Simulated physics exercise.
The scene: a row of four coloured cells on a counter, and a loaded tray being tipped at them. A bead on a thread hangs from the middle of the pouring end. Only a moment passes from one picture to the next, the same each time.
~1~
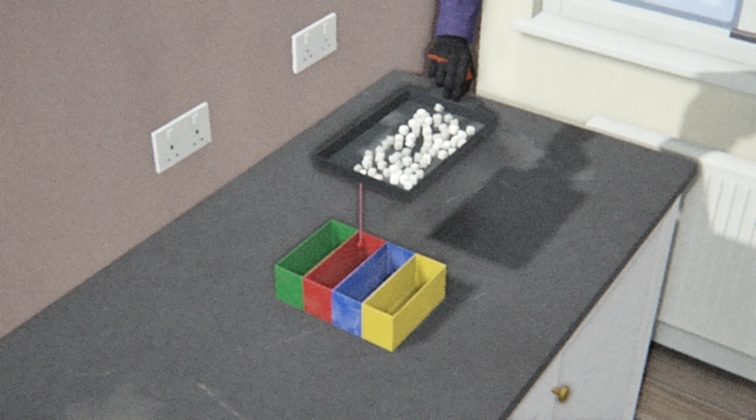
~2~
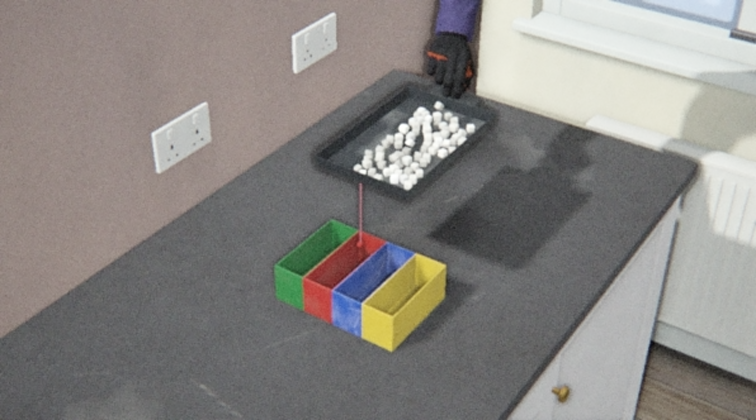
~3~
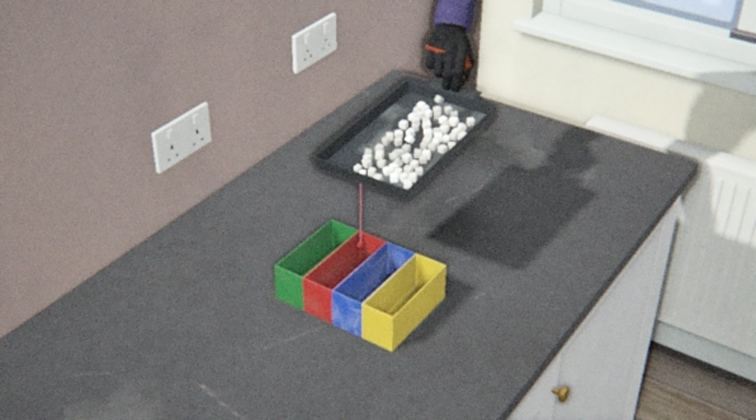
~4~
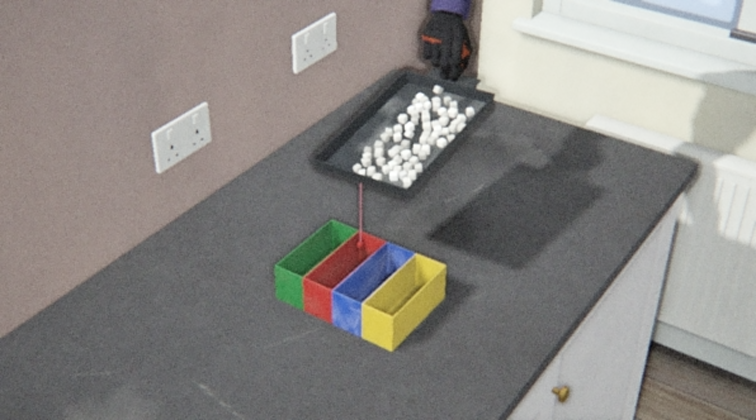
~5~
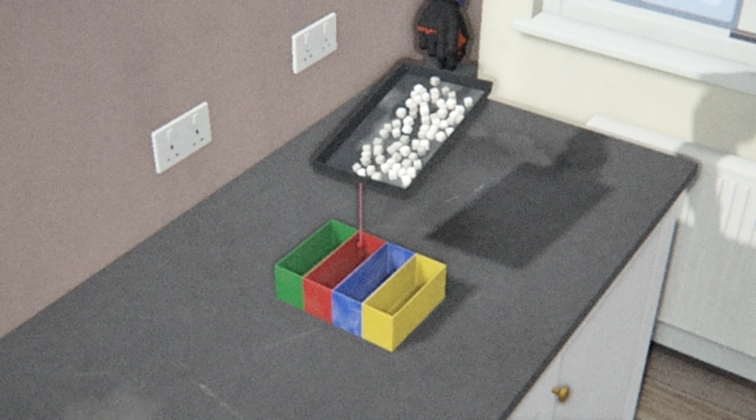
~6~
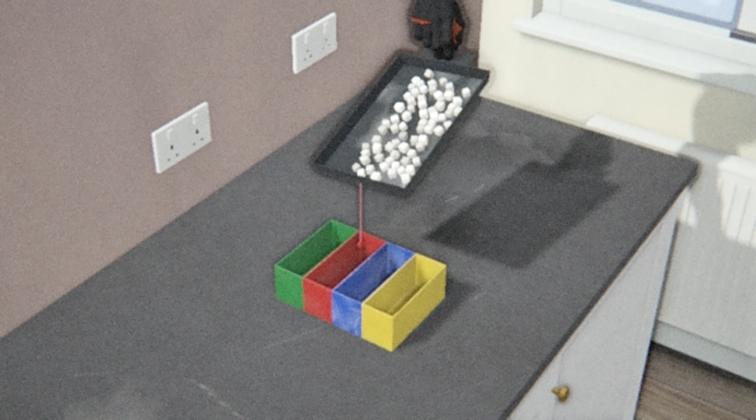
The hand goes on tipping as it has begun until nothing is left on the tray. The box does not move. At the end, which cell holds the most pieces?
It favours the green compartment.
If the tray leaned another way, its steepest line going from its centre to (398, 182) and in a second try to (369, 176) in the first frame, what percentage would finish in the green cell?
First some 0, then 20 per cent.
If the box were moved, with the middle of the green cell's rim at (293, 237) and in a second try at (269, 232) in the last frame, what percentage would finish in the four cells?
In turn 100 and 100 in a hundred.
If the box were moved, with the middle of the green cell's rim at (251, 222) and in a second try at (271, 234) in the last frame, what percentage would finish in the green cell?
Roughly 0 per cent, and 0 per cent.
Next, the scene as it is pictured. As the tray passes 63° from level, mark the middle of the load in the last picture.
Roughly at (348, 155).
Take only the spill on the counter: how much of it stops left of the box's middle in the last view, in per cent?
Some 100 per cent.
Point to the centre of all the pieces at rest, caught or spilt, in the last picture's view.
Around (308, 287).
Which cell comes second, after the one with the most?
The runner-up: Red.
Soon after the last picture, tray tipped steeply; nearly all on the tray; a stray few falling or outside the box.
A little later, tray tipped past a quarter turn; about two thirds on the tray; a small part in the green cell; a stray few in the red cell; about a quarter falling or outside the box.
Later still, tray tipped past a quarter turn; about half in the green cell; about a quarter in the red cell; a stray few in the yellow cell; about a quarter falling or outside the box.
At rest, tray tipped past a quarter turn; about half in the green cell; about a quarter in the red cell; a stray few in the yellow cell; none in the blue cell; about a quarter outside the box.
